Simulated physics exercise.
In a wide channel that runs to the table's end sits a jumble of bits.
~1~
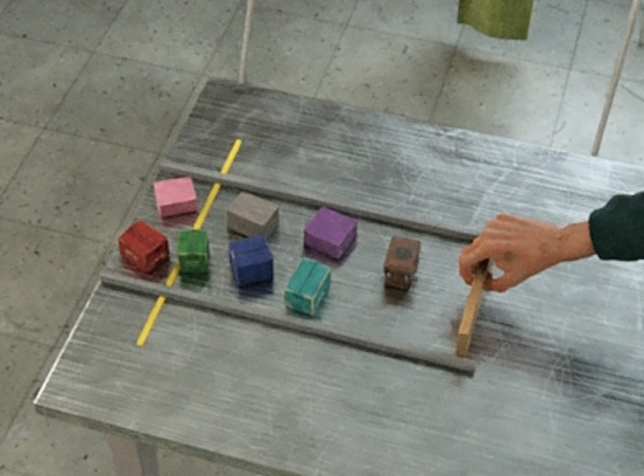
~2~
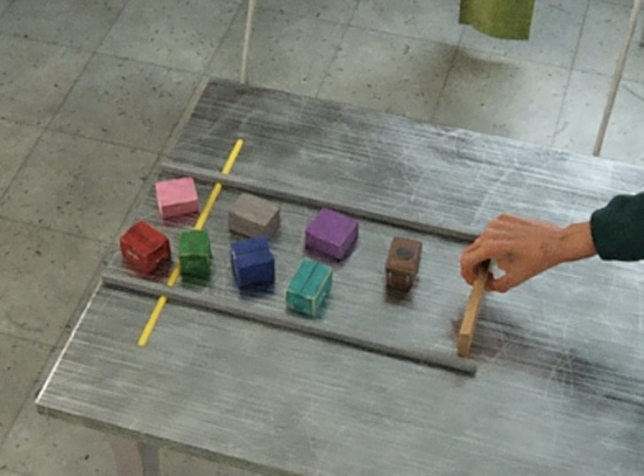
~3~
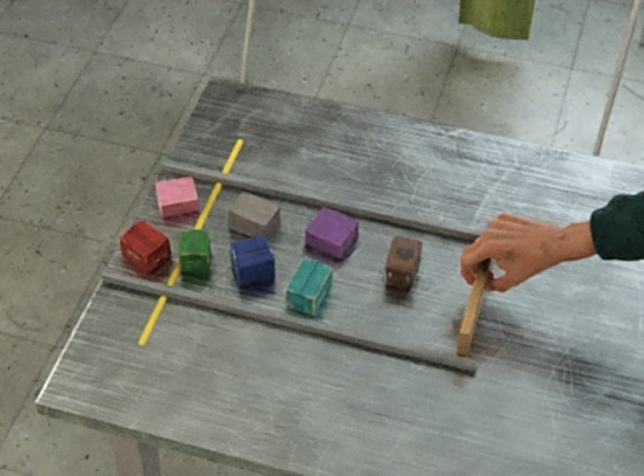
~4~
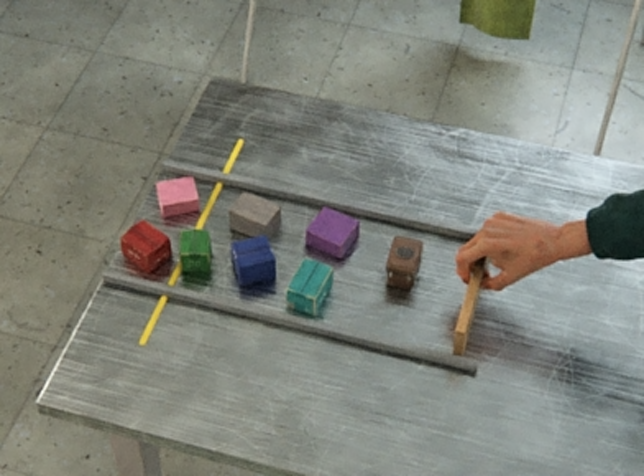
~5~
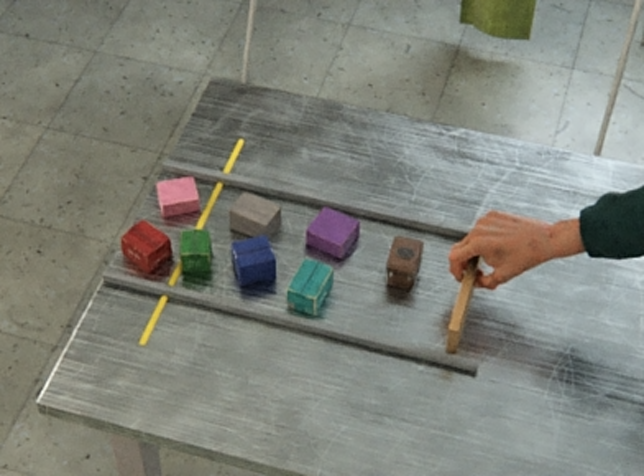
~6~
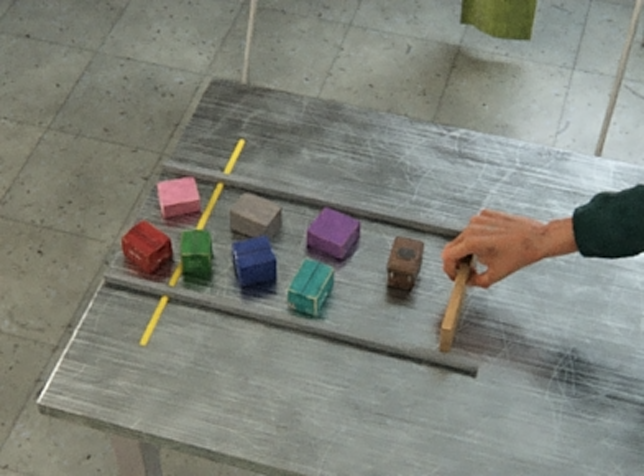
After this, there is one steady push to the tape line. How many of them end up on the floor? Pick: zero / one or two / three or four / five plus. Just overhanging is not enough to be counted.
That comes to three or four.
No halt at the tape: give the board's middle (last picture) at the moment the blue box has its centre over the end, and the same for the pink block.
I reckon its middle sits around (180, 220) and then around (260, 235).
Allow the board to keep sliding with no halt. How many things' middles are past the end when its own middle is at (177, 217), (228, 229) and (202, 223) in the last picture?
Per position: 6 / 2 / 4.
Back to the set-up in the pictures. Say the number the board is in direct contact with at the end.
At rest, 2 are in contact.
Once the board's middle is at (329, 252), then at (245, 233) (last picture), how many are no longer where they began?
The first count is 4, and then it's 8.
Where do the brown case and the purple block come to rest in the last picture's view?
Brown case at about (187, 213), purple block at about (161, 196).
Early on, none off yet; red box at rest near (147, 247); pink block at rest near (179, 197); green box at rest near (196, 251).
A while later, one off so far; red box leaning a little near (109, 238); pink block on its side near (131, 217); green box travelled well along near (149, 232).
Finally, the number that fall off is three or four; lost, grey block, green box, pink block and red box.
